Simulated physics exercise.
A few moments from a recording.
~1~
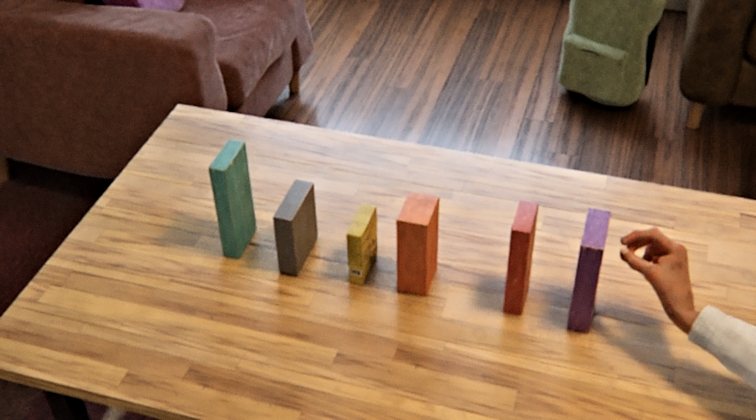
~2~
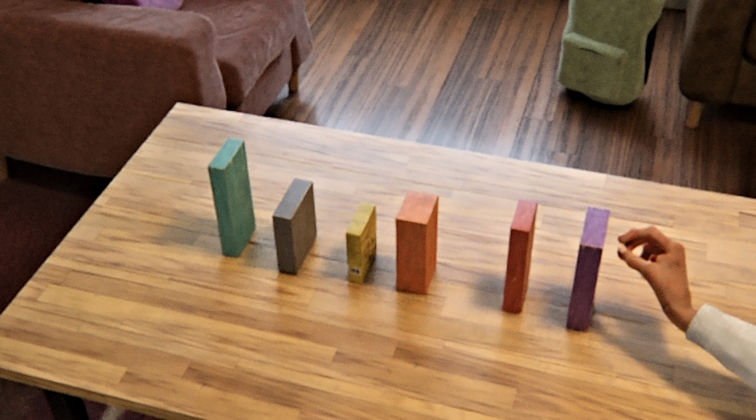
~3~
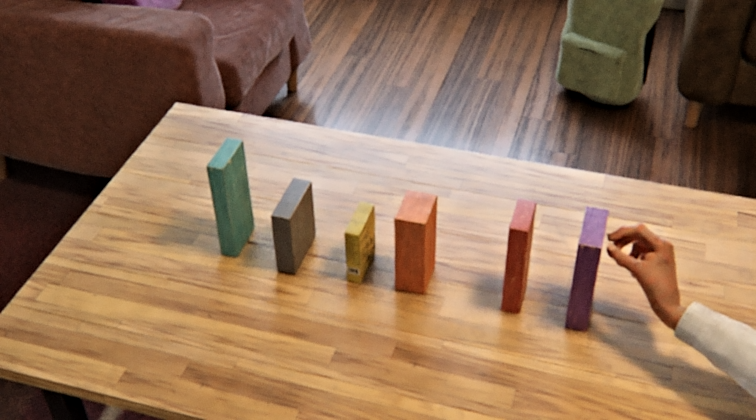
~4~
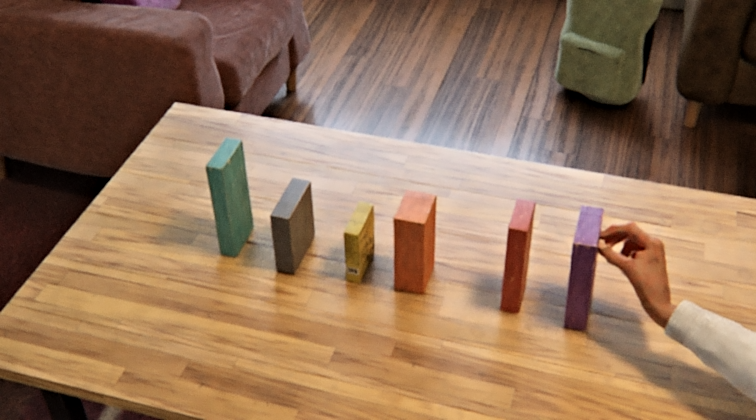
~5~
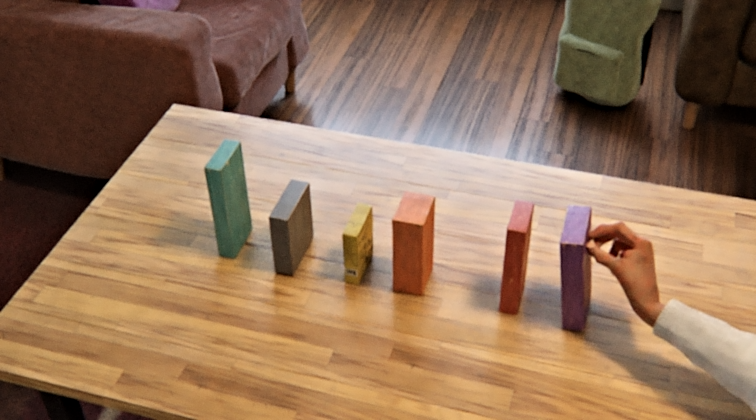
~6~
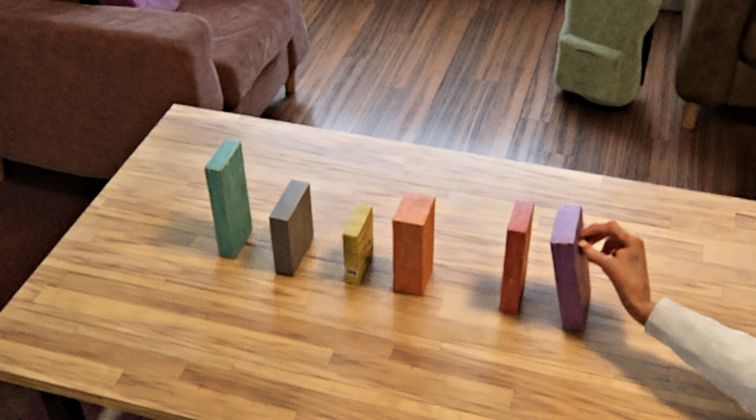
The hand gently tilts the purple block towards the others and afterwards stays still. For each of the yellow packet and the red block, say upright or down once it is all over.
My prediction: The yellow packet is not left standing. The red block is not left standing.
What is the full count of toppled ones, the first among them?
The total comes to 6.
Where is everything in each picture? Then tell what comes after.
Yellow packet (363, 244); red block (520, 259), in the first picture.
Orange board (417, 243); grey board (296, 226), in the second picture.
Orange board (416, 243); grey board (294, 226), in the third picture.
Purple block 2° over; orange board (415, 242); grey board (294, 226), in the fourth picture.
Purple block 8° over; orange board (414, 244); grey board (292, 228), in the fifth picture.
Purple block 12° over; yellow packet (359, 244); red block (516, 259), in the sixth picture.
Then, 0.40 s after the last picture, purple block 61° over; red block tipped 51° from how it was near (469, 259); orange board tipped 9° from how it was.
Then, 0.60 s after the last picture, purple block 73° over; red block tipped 75° from how it was near (454, 270); yellow packet on its side near (327, 251); orange board on its side.
Then, 0.80 s after the last picture, purple block 74° over; red block on its side near (448, 279); yellow packet on its side near (323, 250); orange board on its side.
Then, 1.30 s after the last picture, purple block 73° over; red block on its side near (448, 279); yellow packet on its side near (323, 249); orange board on its side.
At rest, tipped over on the table, yellow packet, red block, orange board and grey board. Seen from the same camera at the end, yellow packet near (323, 249), red block near (448, 279).
